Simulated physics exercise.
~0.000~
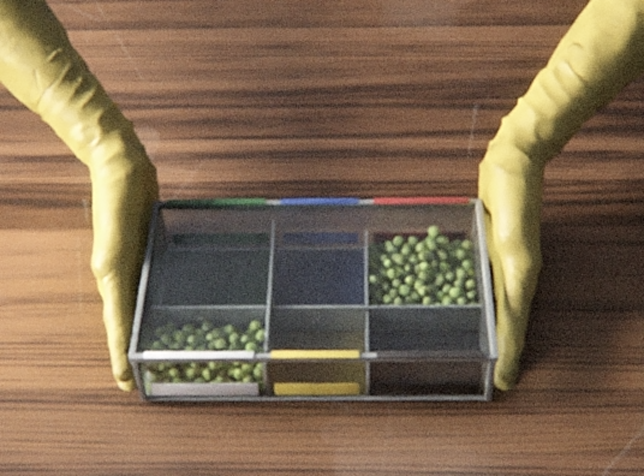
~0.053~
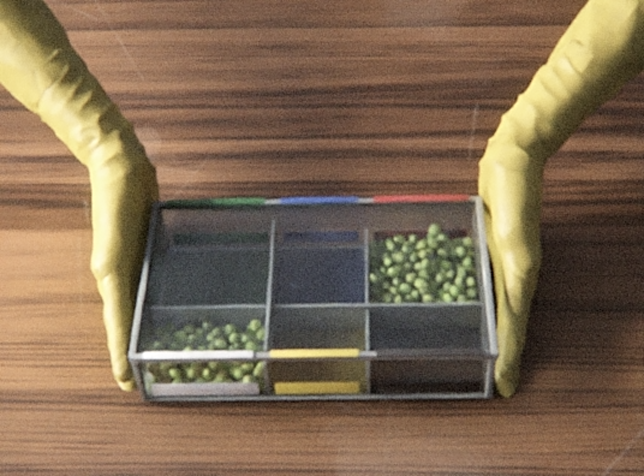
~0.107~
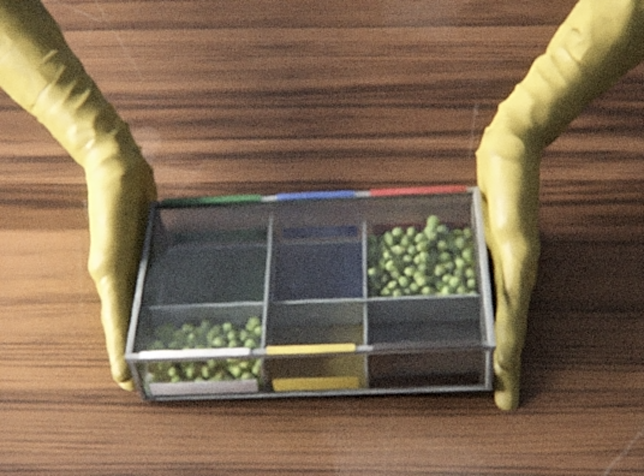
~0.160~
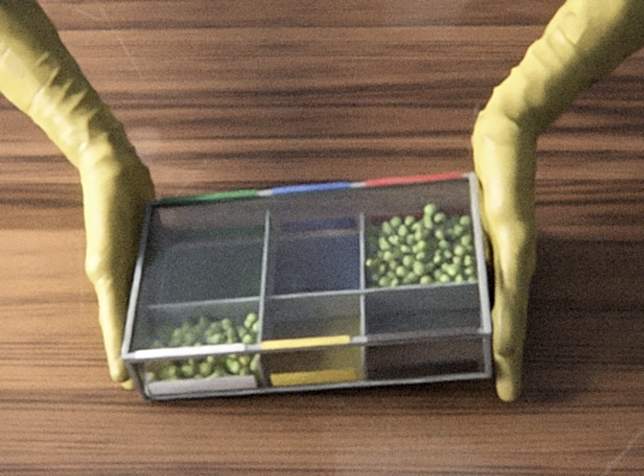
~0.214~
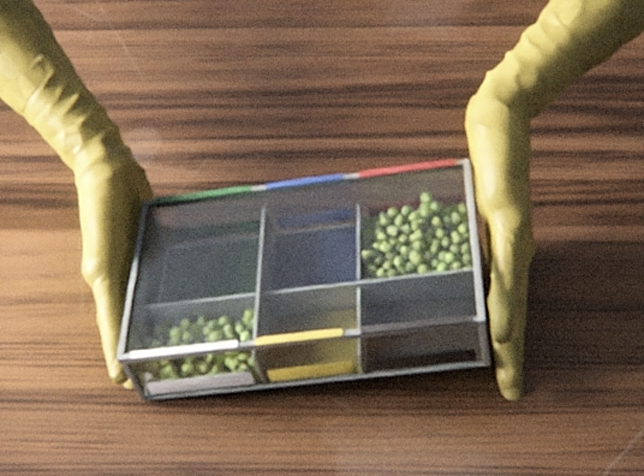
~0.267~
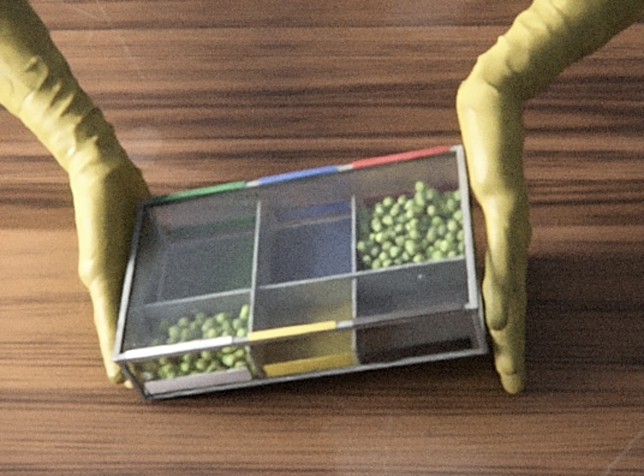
On a wooden tabletop, two yellow-gloved hands held a clear, divided box with green peas in the red and white sections, then gradually tilted it, raising its right side while the peas stayed put.
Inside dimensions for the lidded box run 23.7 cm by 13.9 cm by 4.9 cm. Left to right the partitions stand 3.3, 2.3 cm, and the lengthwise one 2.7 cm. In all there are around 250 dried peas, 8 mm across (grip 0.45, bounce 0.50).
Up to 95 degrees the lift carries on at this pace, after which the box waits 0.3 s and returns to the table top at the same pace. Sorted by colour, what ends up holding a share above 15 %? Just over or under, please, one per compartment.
Red compartment: Under, blue compartment: Under, green compartment: Over, yellow compartment: Under, white compartment: Over, black compartment: Under.
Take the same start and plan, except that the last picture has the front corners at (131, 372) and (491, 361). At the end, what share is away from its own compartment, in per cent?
About 60 per cent.
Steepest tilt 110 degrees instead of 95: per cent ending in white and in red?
In per cent, white gets 50 and red gets 0.
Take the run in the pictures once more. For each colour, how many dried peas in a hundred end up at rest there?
Per cent by compartment - red 5, blue 10, green 45, yellow 0, white 45, black 0.
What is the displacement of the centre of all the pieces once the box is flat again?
It shifts some 11.0 cm.
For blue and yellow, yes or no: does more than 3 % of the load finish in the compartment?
As for blue, correct, and as for yellow, not so.
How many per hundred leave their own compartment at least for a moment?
I'd put it at some 65 percent of the pieces.
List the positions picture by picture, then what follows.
The first picture shows box tilt 0 degrees, front corners at (136, 356) and (492, 355); red 65 %, white 35 %.
The second picture shows box tilt 1 degrees, front corners at (136, 356) and (492, 352).
The third picture shows box tilt 3 degrees, front corners at (133, 356) and (489, 344).
The fourth picture shows box tilt 6 degrees, front corners at (129, 356) and (485, 331), lowest corner left front.
The fifth picture shows box tilt 10 degrees, front corners at (124, 356) and (479, 318), lowest corner left front.
The sixth picture shows box tilt 13 degrees, front corners at (120, 357) and (472, 305), lowest corner left front; red 65 %, white 35 %. The box's pace is about 65 degrees a second.
After 1.76 s, tilt 95 degrees; red 10 %, blue 20 %, green 25 %, white 40 %.
Then, at 2.75 s, tilt 48 degrees; red 5 %, blue 10 %, green 45 %, white 45 %.
After 3.73 s, tilt 0 degrees; red 5 %, blue 10 %, green 45 %, white 45 %.
In the end, at 4.4 s, red 5 %, blue 10 %, green 45 %, yellow 0 %, white 45 %, black 0 %.
